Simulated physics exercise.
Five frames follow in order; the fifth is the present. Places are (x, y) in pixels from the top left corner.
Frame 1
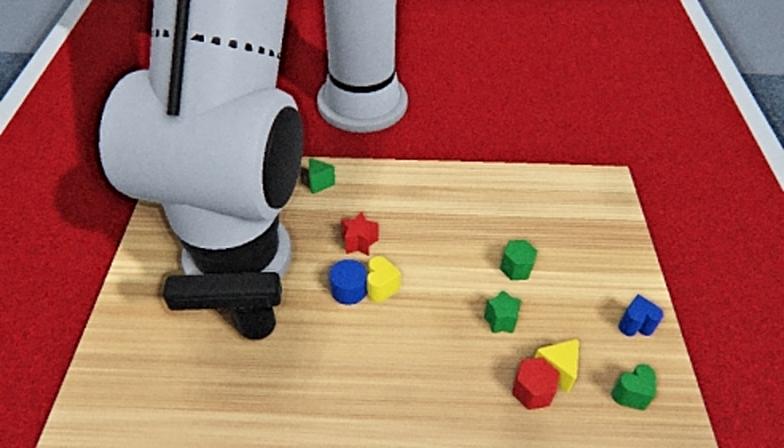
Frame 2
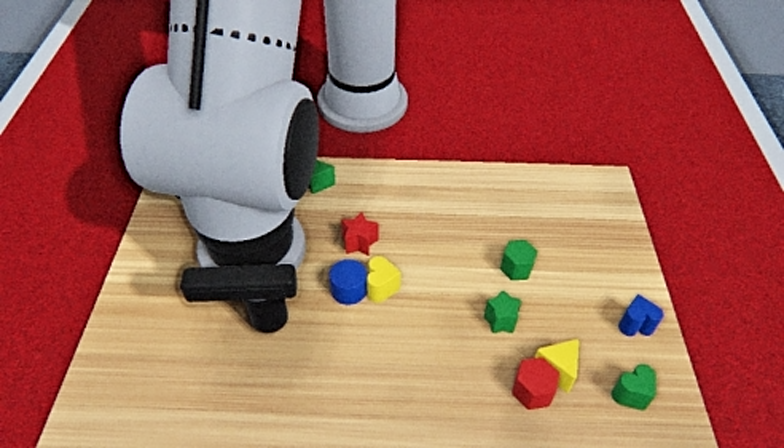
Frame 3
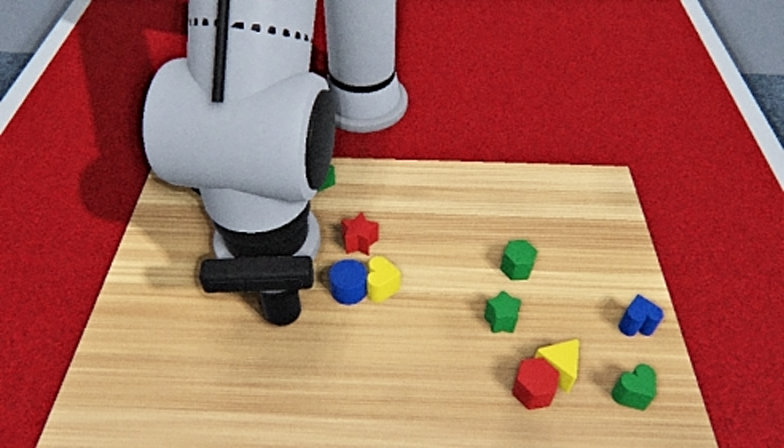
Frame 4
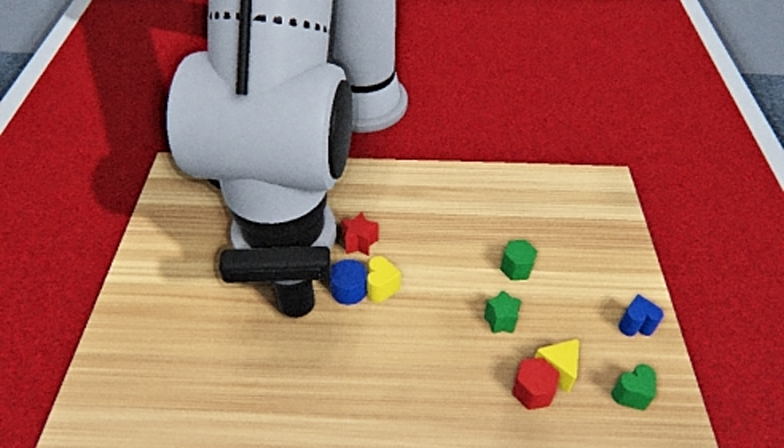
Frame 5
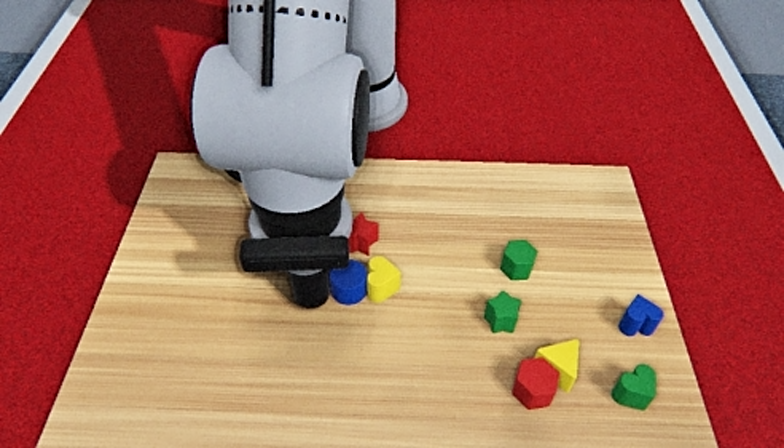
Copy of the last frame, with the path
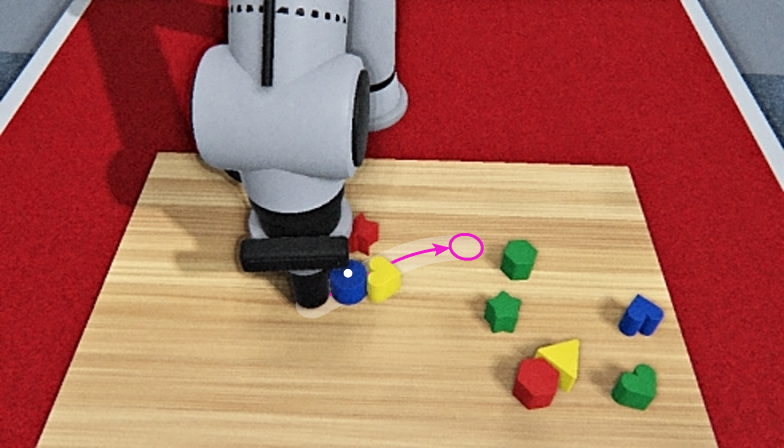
On a wooden board, a robot arm moves right toward a blue block, pushing nothing.
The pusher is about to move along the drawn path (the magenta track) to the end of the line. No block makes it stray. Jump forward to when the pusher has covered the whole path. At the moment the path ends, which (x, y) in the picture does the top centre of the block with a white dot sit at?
The middle of its upper face will lie at (484, 255).
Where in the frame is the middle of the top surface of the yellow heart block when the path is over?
Near (454, 273).
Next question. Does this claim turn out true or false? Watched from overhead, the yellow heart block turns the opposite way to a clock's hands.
Verdict: False.
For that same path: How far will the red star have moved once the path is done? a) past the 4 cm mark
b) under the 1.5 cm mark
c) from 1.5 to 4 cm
That would be b.
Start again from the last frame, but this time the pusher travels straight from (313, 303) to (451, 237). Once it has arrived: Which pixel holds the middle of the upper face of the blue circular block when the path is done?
It will end up at (462, 248).
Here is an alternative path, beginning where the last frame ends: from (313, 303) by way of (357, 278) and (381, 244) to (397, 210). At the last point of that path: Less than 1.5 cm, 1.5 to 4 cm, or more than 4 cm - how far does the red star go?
It slides somewhere between 1.5 and 4 cm.
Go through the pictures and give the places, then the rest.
The first frame shows tip of the pusher at (258, 325), middles of tops, blue circular block at (348, 273), red star at (359, 226), yellow heart block at (382, 271).
The second frame shows pusher at (270, 318), nothing pushed.
The third frame shows pusher at (283, 311), nothing pushed.
The fourth frame shows pusher at (297, 303), nothing pushed.
The fifth frame shows pusher at (312, 294), blue circular block at (348, 273), red star at (359, 226), yellow heart block at (382, 271).
The line goes from (313, 303) via (388, 265), ending at (466, 247); the dot is on the blue circular block.
On the path given first. One third of the way, pusher at (365, 268); blue circular block at (400, 256); yellow heart block at (427, 267), turned 25° clockwise.
Two thirds of the way, pusher at (414, 245); blue circular block at (447, 248); yellow heart block at (451, 272), turned 80° clockwise.
At the end, pusher at (468, 237); blue circular block at (484, 255); red star unmoved; yellow heart block at (454, 273), turned 95° clockwise.
